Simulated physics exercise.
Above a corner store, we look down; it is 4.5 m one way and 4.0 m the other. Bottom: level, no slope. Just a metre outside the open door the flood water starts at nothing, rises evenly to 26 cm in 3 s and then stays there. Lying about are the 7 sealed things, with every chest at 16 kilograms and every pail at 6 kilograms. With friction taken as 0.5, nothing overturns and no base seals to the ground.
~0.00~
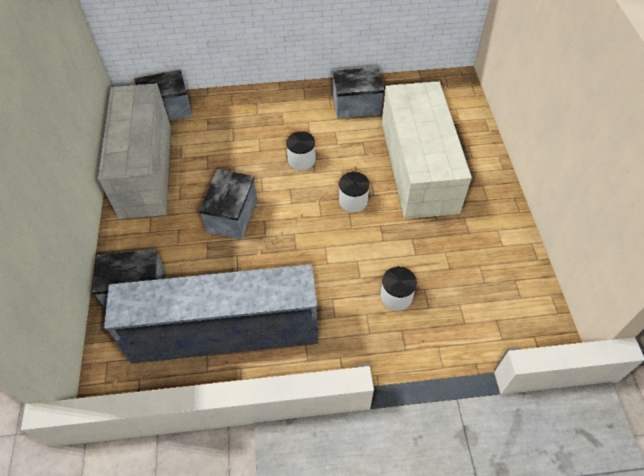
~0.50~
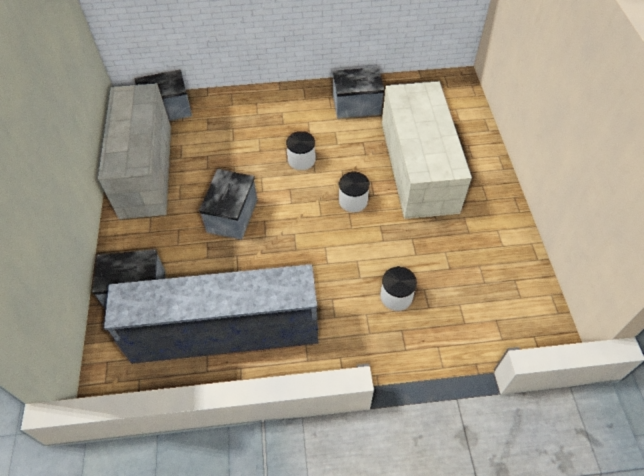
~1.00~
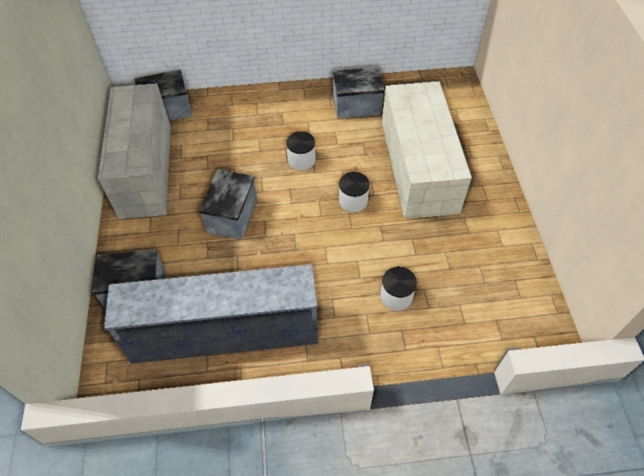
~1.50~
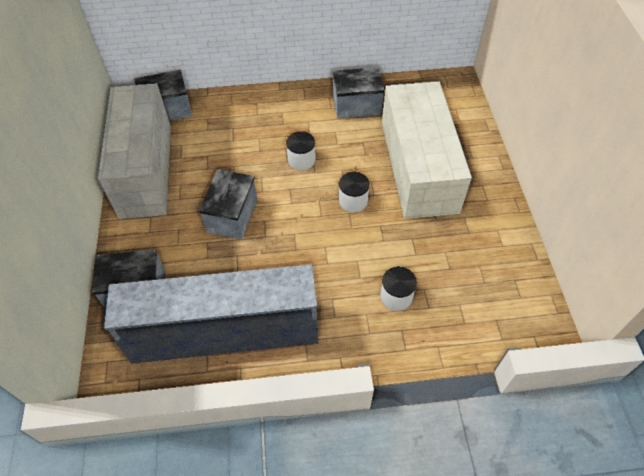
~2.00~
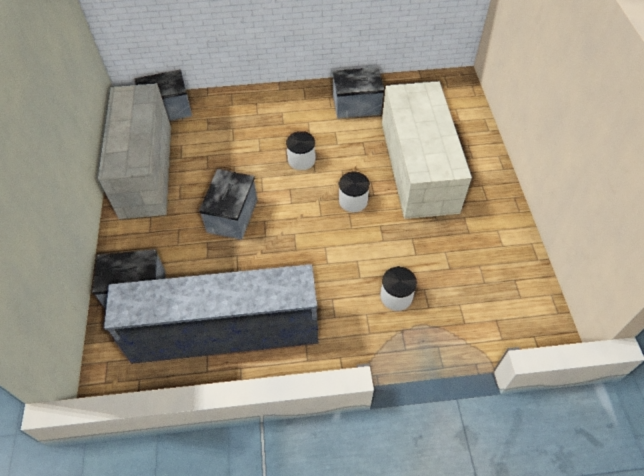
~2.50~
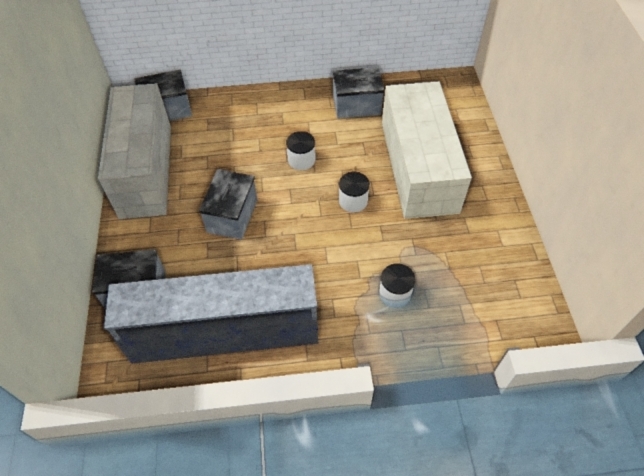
A corner store with a plank wood floor, a pale brick back wall and a low white front wall with a gap is seen from above by a still camera. A long blue-grey counter stands at front left, with grey and cream blocks, dark-topped boxes and three black-topped white stools beyond. Water spreads over the paving outside, turning it blue, then slides through the gap and around the nearest stool.
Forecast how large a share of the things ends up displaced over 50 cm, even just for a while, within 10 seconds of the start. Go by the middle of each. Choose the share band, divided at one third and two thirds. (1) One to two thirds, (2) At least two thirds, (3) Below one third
One to two thirds (1).
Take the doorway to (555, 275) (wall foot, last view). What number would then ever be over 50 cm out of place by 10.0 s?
Then the count would be 3.
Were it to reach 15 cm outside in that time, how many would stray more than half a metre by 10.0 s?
In that case the number is 2.
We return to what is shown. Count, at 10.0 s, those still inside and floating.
The number is 7.
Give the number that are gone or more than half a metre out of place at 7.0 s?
I make it 3 by then.
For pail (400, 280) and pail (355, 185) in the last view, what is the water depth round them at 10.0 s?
First about 19 cm, second about 15 cm.
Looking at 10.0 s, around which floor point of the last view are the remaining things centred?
They're centred close to (208, 165).
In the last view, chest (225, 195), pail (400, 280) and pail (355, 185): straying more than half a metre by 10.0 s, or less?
Taking them in that order, the first is within the limit, the second beyond the limit and the third beyond the limit.
After 3.5 s 1 of 7 are over 50 cm from their spots; 0 afloat.
After 4.5 s 2 of 7 are over 50 cm from their spots; 0 afloat.
After 7.0 s 3 of 7 are over 50 cm from their spots; 5 afloat.
After 10.0 s 3 of 7 are over 50 cm from their spots, and 3 have been at some point; 7 afloat.
